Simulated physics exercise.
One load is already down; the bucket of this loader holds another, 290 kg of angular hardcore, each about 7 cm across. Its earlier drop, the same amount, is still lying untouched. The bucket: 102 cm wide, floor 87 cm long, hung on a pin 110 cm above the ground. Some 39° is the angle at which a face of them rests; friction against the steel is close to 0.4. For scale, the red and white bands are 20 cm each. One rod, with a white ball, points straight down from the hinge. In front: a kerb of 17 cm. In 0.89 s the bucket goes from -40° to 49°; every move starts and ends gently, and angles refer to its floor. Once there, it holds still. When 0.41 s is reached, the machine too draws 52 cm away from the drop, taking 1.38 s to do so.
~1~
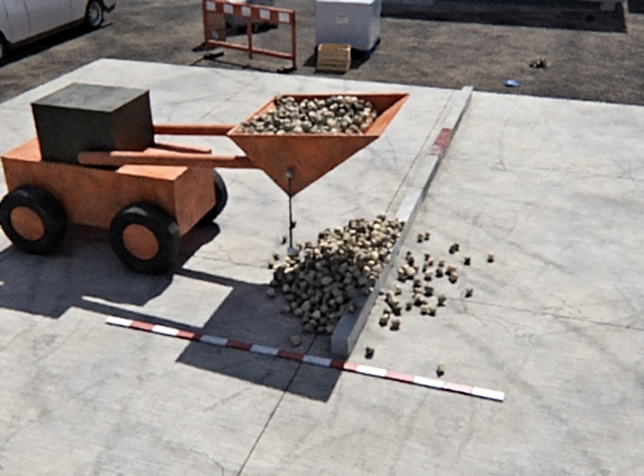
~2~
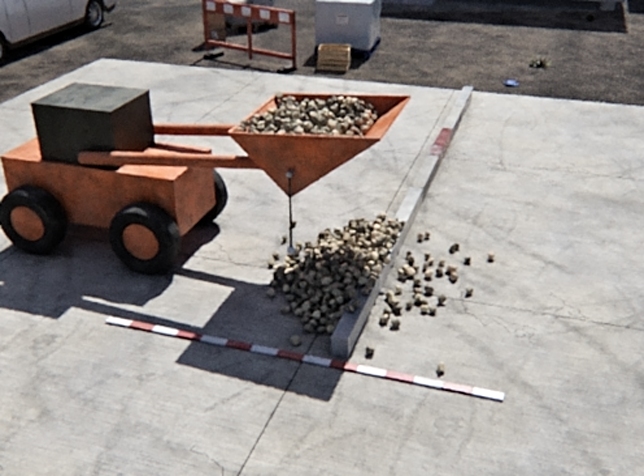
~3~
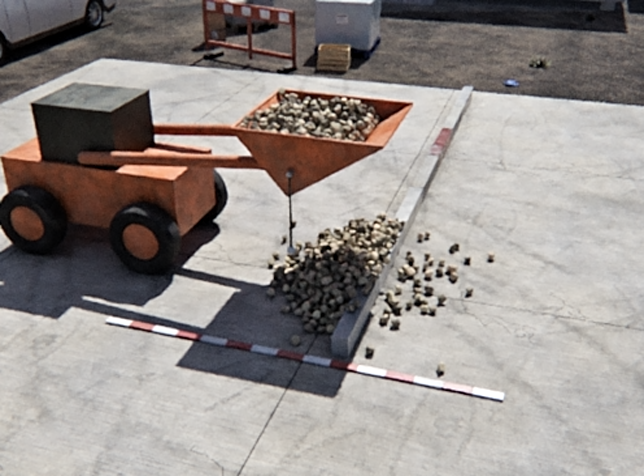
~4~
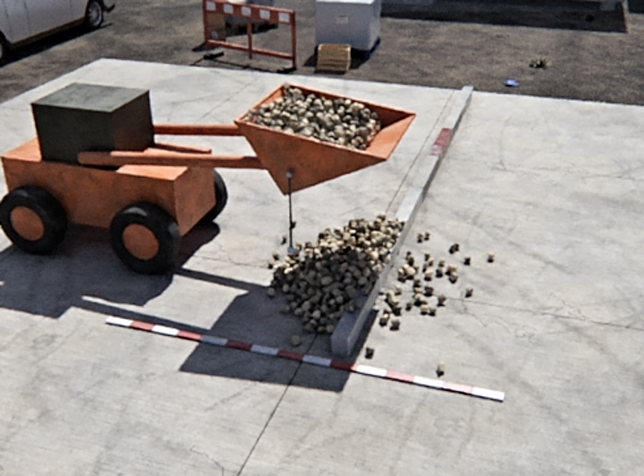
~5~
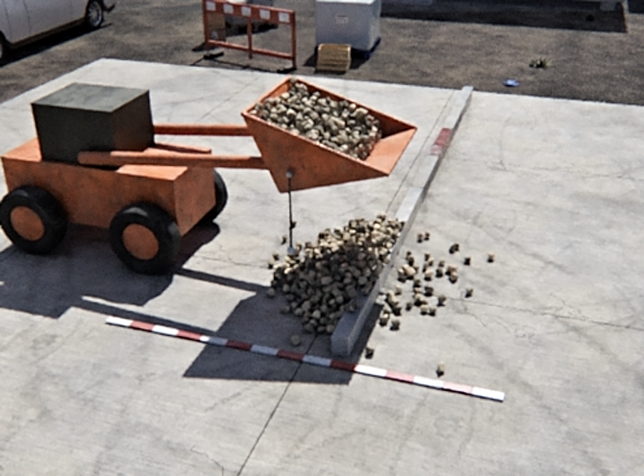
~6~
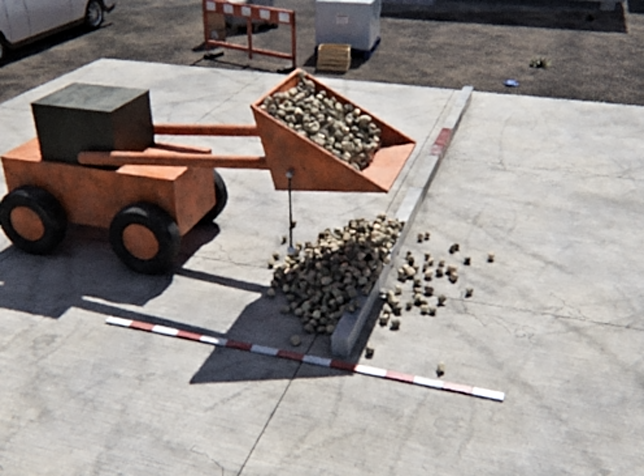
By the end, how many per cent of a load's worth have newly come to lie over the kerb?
About 28 per cent have newly come to lie there.
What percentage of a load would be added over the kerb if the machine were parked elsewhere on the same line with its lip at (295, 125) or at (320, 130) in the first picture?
About 0 per cent from the first spot and 0 per cent from the second.
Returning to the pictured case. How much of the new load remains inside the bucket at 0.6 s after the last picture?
Held: Around 45 % of the load.
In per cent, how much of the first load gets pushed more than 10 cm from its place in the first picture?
The answer is about 5 per cent.
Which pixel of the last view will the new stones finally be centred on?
I'd say close to (351, 259).
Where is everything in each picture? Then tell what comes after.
Lip at (379, 137), floor tilted -40°, highest stones at (340, 107). The earlier load is highest near (359, 245), 31 cm above ground level, 93 % on this side of the kerb, 7 % over the kerb, in the first frame.
The bucket is at -38°, its lip at (380, 140); the top of the load is at (325, 107), in the second frame.
Lip at (383, 148), floor tilted -33°, highest stones at (306, 107), in the third frame.
The bucket is at -26°, its lip at (387, 160); the top of the load is at (288, 99), in the fourth frame.
The bucket is at -17°, its lip at (389, 175); the top of the load is at (291, 92), in the fifth frame.
The bucket is at -7°, its lip at (388, 192); the top of the load is at (298, 88), in the sixth frame.
Then, 0.3 s after the last picture the floor is at 35°; in per cent of one load, 100 in the bucket, 93 on this side of the kerb, 7 over the kerb; the foremost stones are at (459, 283).
Then, 0.6 s after the last picture the floor is at 49°; in per cent of one load, 43 in the bucket, 145 on this side of the kerb, 12 over the kerb; the foremost stones are at (459, 283).
Then, 1.9 s after the last picture the floor is at 49°; in per cent of one load, 0 in the bucket, 165 on this side of the kerb, 35 over the kerb; the foremost stones are at (491, 294).
Then, 4.4 s after the last picture the floor is at 49°; in per cent of one load, 0 in the bucket, 165 on this side of the kerb, 35 over the kerb; the foremost stones are at (491, 294). Net gain over the kerb, 28.
